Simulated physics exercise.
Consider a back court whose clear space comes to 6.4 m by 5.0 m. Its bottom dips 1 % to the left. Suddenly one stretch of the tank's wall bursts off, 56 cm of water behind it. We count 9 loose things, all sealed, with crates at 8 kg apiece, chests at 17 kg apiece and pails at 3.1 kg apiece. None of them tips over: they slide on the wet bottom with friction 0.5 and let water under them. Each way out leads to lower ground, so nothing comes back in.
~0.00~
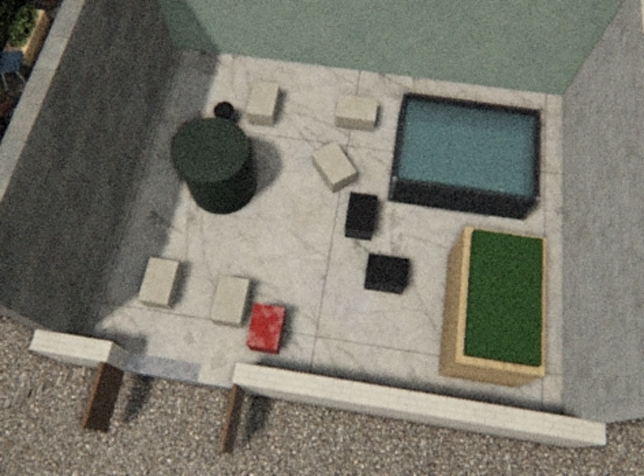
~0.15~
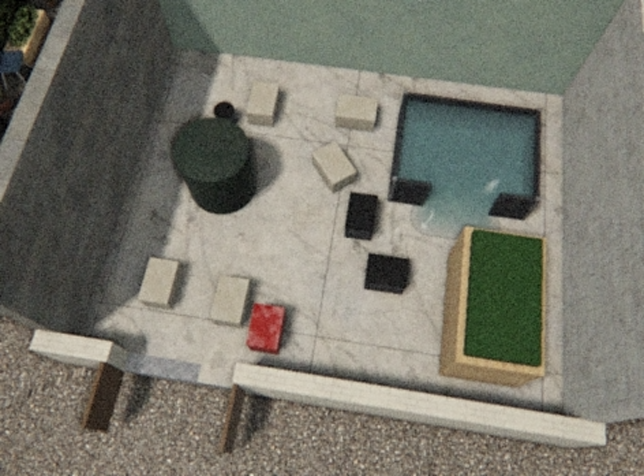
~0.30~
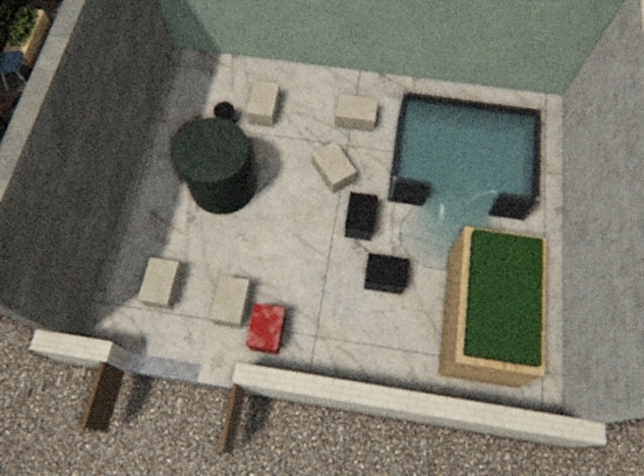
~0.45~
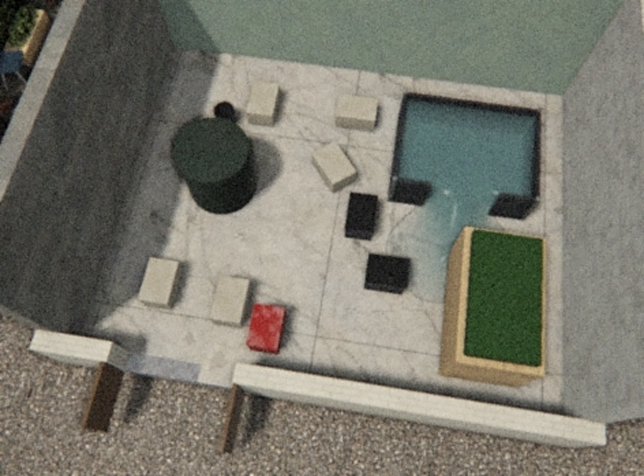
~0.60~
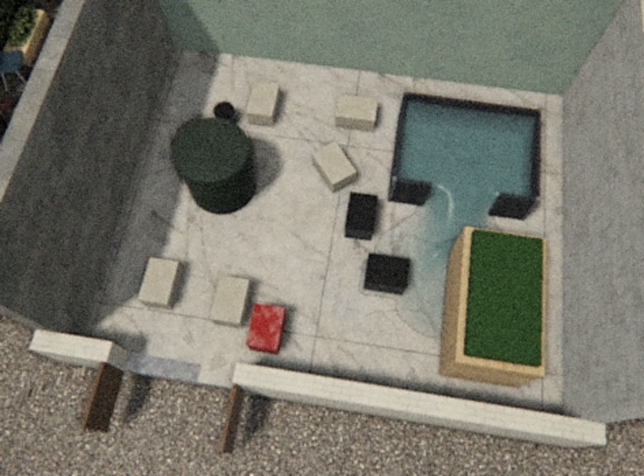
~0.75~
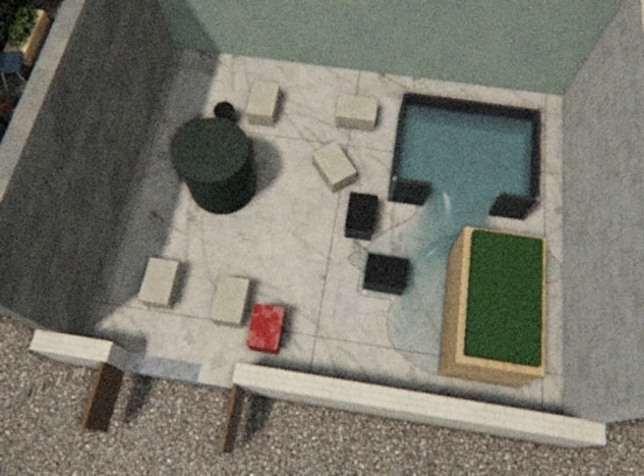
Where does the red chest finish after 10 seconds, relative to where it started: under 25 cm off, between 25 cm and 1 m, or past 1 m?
The red chest finishes past 1 m off.
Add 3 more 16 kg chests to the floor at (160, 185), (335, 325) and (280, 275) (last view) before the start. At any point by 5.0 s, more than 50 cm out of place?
First inside the limit, then outside the limit, then outside the limit.
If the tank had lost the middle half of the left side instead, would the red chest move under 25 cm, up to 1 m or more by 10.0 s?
I'd say the red chest scarcely moves.
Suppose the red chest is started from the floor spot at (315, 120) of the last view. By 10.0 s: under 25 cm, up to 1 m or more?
What happens is that it keeps still.
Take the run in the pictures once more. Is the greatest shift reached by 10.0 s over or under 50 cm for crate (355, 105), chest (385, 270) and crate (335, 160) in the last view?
Taking them in order: Fell shy, exceeded and fell shy.
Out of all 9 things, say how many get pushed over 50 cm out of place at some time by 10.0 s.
Result: 5.
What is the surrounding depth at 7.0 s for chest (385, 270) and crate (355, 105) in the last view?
Close to 6 and 2 centimetres.
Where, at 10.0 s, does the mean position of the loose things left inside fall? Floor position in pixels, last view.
I'd put it around (252, 187).
After 2.0 s the red chest is near (252, 327), 0.2 m from its start, aground; 0 of 9 are out; 1 afloat.
After 4.5 s the red chest is near (124, 324), 1.8 m from its start, afloat; 0 of 9 are out; 3 afloat.
After 7.0 s the red chest is near (129, 309), 1.8 m from its start, afloat; 0 of 9 are out; 3 afloat.
After 10.0 s the red chest is near (108, 286), 2.2 m from its start, afloat; 0 of 9 are out; 5 afloat.
